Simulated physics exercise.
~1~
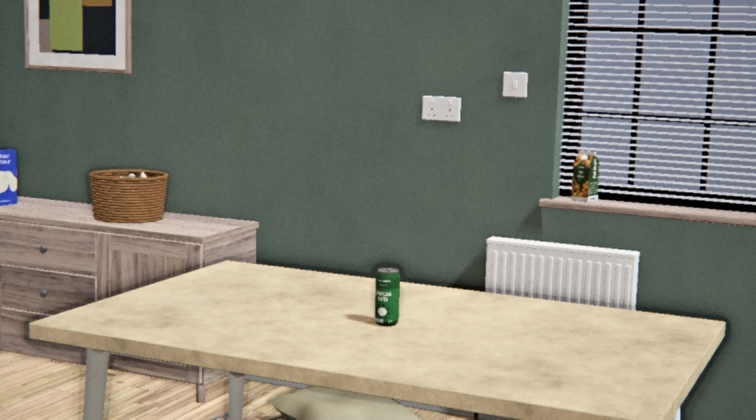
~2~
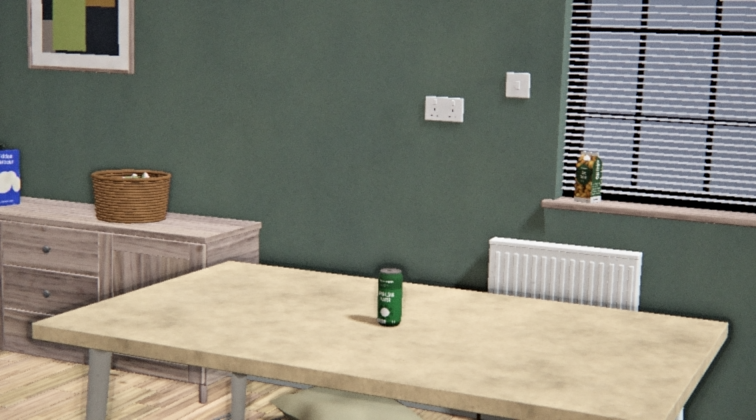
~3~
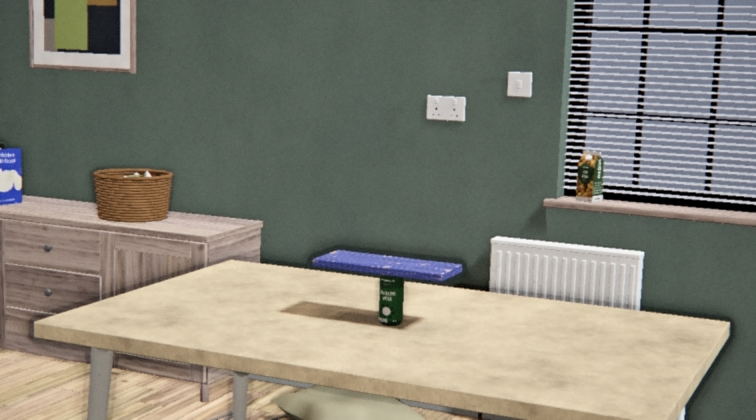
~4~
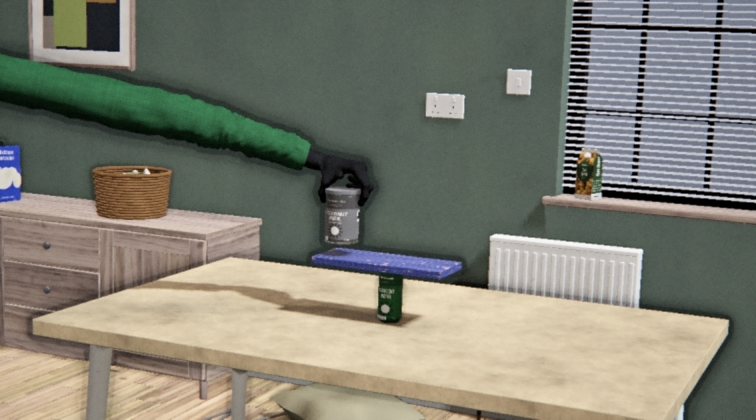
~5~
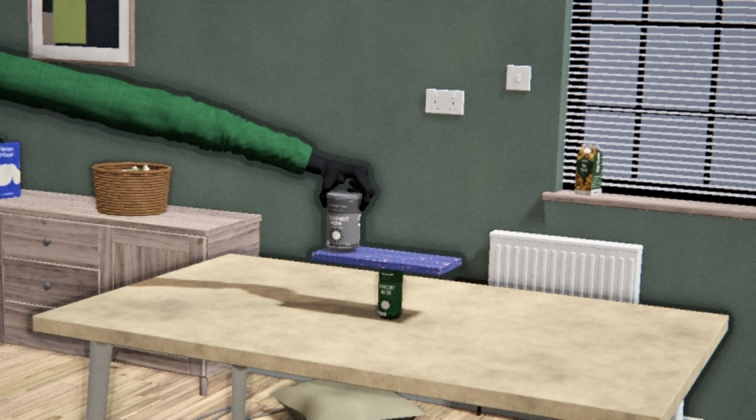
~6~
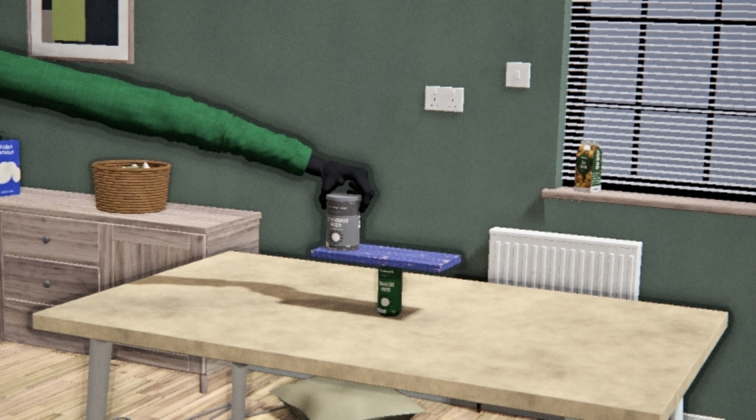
A green-sleeved arm setting a grey tin on the left end of a blue board laid across a green can, still gripping it.
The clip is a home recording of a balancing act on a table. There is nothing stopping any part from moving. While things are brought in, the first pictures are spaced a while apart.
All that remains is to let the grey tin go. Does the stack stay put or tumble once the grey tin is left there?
It tumbles.
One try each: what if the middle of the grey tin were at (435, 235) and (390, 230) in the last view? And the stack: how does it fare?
Result of try one is that it tips over, and of try two that it stays stable.
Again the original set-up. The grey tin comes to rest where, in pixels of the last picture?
In the final view it sits at roughly (299, 288).
Then, 0.30 s on from there, grey tin now fallen; blue board turned 48° from how it was put.
Then, 0.40 s on from there, blue board turned 67° from how it was put.
Then, 0.50 s on from there, blue board turned 69° from how it was put.
Then, 0.90 s on from there, blue board turned 45° from how it was put.
In the end, fallen, grey tin; toppled in the stack, blue board; green can unmoved. At the end, from the last picture's camera, grey tin near (299, 288). The stack comes apart.
